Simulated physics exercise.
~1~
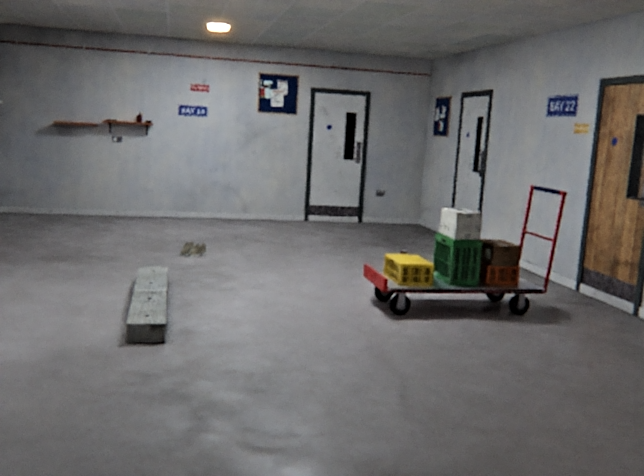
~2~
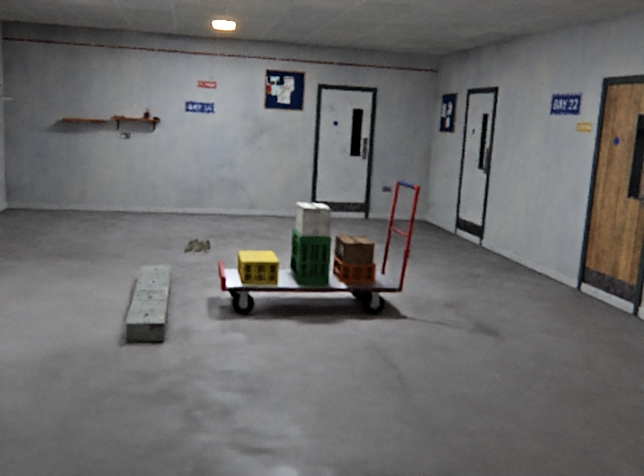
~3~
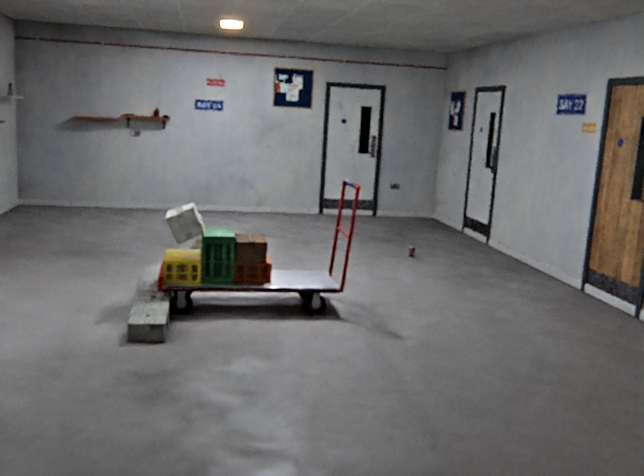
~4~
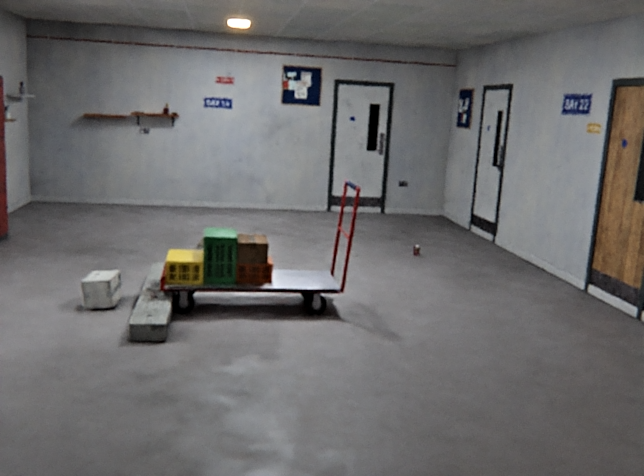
A trolley of crates rolling left into a low kerb and stopping, its white parcel toppling to the floor beyond.
